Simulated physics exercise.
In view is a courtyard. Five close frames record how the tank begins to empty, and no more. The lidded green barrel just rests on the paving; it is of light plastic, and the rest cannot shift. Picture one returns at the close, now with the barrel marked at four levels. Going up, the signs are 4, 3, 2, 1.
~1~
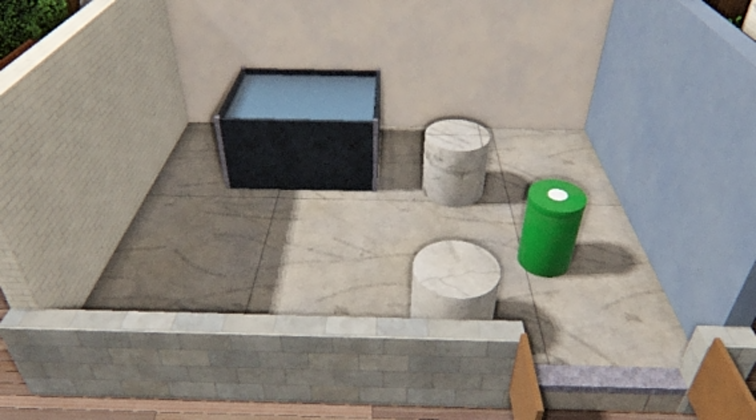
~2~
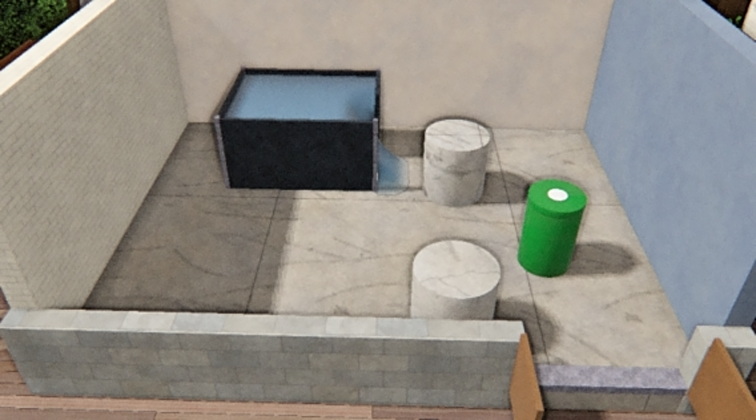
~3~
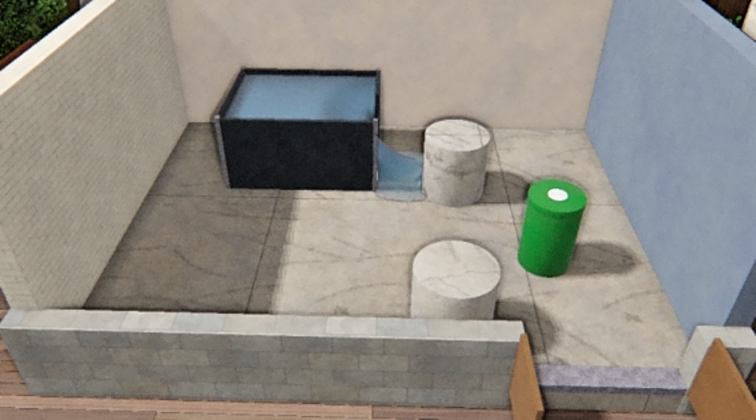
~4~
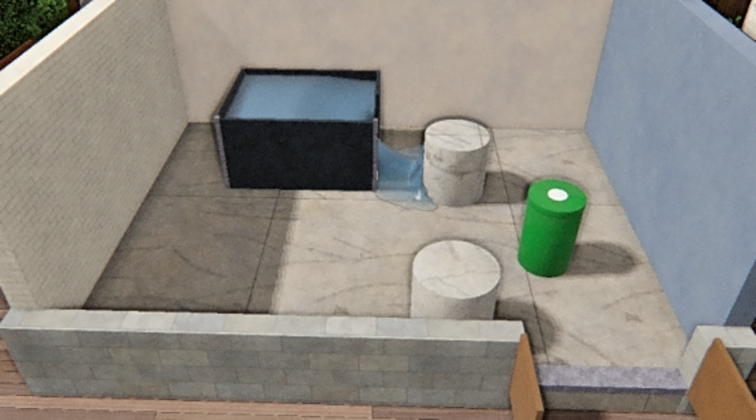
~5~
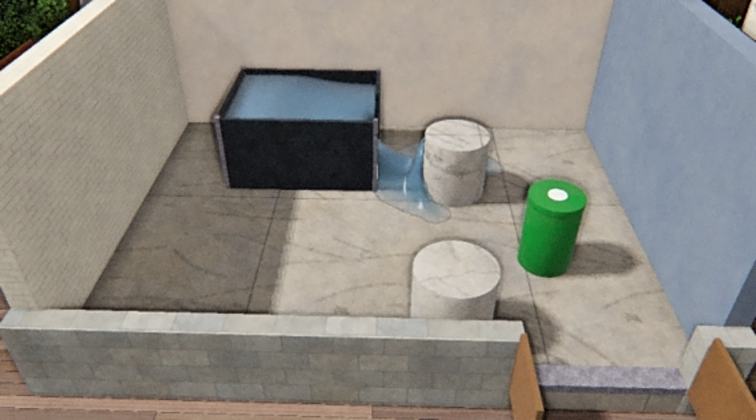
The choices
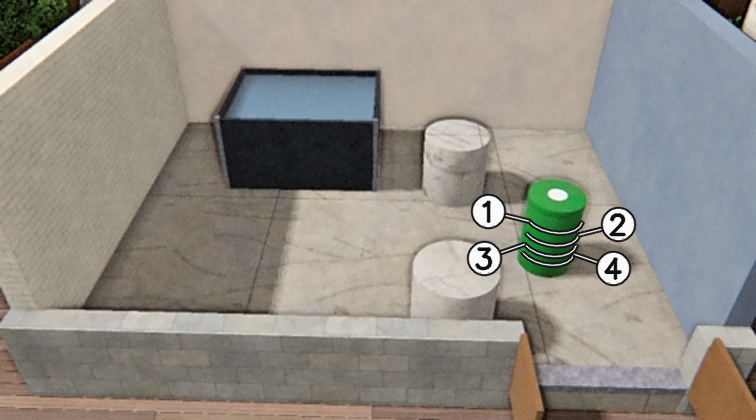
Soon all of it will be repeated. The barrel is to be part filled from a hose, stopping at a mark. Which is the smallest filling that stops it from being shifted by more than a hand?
Line 4.
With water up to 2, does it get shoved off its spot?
No.
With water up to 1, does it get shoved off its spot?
No, not at all.
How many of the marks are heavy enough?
All of them.
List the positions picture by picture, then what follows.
Lid of the green barrel at (558, 195); tank full, its middle at (304, 98); open gate at (608, 327).
Water covers 2 % of the ground and is seen nearest the barrel at (400, 175).
Water covers 3 % of the ground and is seen nearest the barrel at (390, 160).
Water covers 5 % of the ground and is seen nearest the barrel at (391, 154).
Lid of the green barrel at (558, 195); water covers 7 % of the ground and is seen nearest the barrel at (396, 152).
On the marked copy, 1 at (559, 233); 2 at (556, 245); 3 at (554, 256); 4 at (552, 265); from the bottom up 4, 3, 2, 1.
With 1, it does not move.
With 2, it does not move.
With 3, it does not move.
With 4, it shifts by a finger or two and stays.
